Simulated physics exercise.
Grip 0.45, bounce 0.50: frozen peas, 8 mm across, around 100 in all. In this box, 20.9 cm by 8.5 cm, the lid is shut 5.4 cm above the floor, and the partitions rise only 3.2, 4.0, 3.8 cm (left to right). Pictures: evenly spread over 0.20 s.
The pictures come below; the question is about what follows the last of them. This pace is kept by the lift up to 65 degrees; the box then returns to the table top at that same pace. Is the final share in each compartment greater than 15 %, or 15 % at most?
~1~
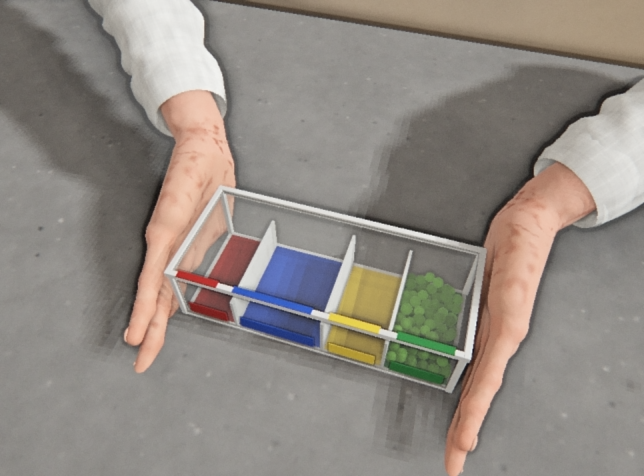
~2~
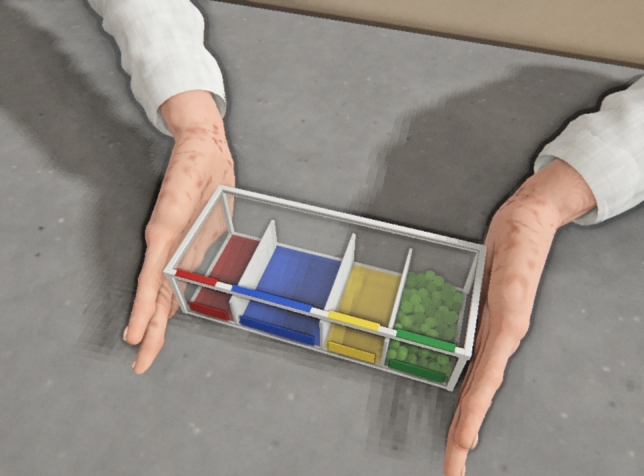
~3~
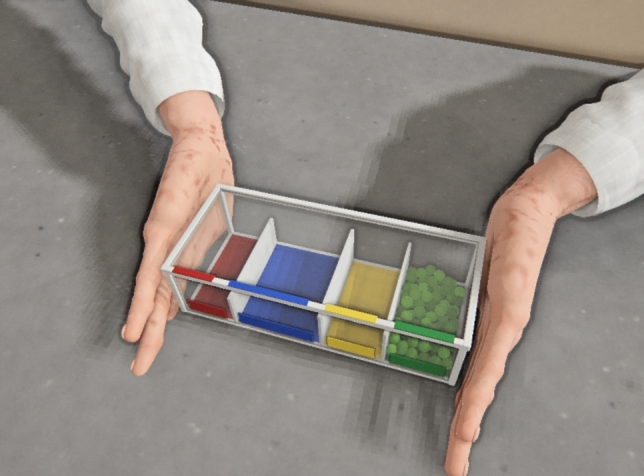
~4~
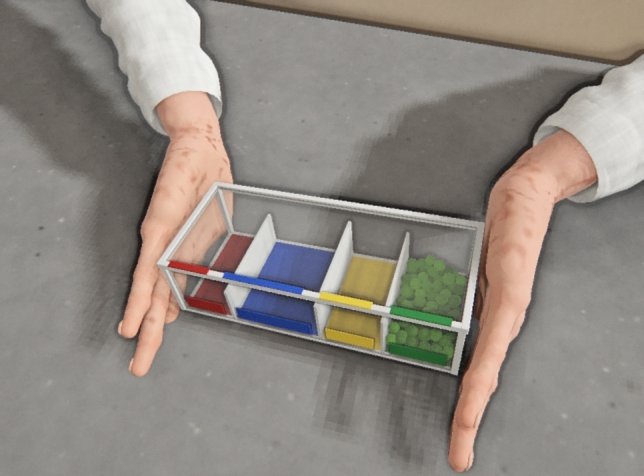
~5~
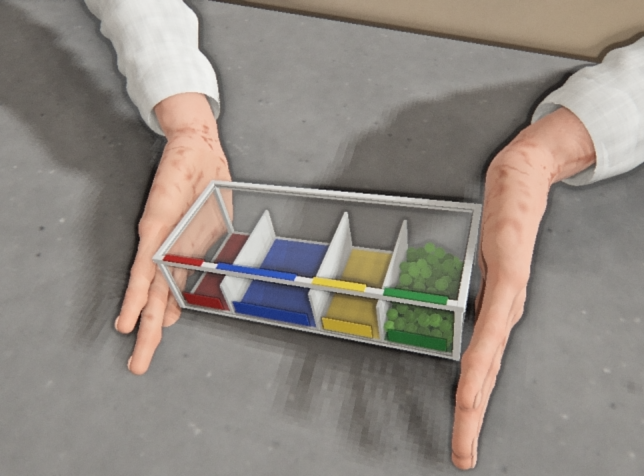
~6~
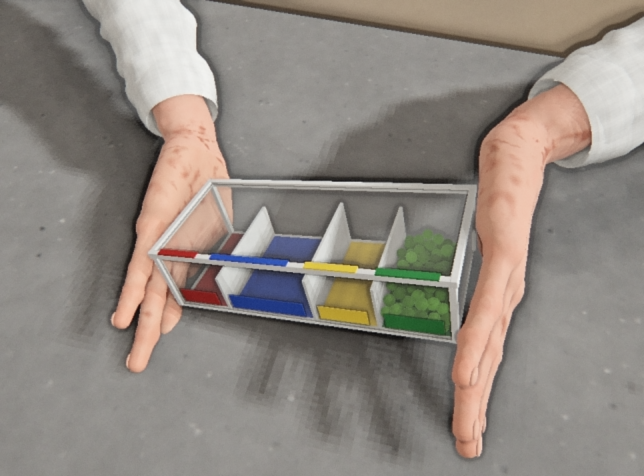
Red compartment: 15 % at most, blue compartment: 15 % at most, green compartment: Greater than 15 %, yellow compartment: 15 % at most.
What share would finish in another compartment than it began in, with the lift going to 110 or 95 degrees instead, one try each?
Roughly 35 percent, then roughly 30 percent.
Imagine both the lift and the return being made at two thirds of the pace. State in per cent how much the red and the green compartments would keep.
My answer: Red gets 0 %, while green gets 100 %.
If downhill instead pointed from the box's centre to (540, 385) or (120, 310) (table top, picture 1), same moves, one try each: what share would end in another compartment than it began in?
First try: About 0 percent; second try: About 5 percent.
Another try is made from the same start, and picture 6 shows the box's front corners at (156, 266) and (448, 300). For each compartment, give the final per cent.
Final shares, in per cent - red: 0, blue: 0, green: 100, yellow: 0.
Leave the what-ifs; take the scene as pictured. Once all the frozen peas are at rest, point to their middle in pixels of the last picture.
Near (420, 307).
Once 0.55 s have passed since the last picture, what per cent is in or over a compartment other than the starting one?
About 0 percent.
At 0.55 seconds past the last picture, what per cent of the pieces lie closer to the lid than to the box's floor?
Estimate: Near 10 per cent.
Then, 0.55 s after the last picture, tilt 64 degrees; green 100 %.
Then, 0.92 s after the last picture, tilt 27 degrees; green 95 %.
Then, 1.38 s after the last picture, tilt 0 degrees; green 95 %.
In the end, red 0 %, blue 0 %, green 95 %, yellow 0 %.
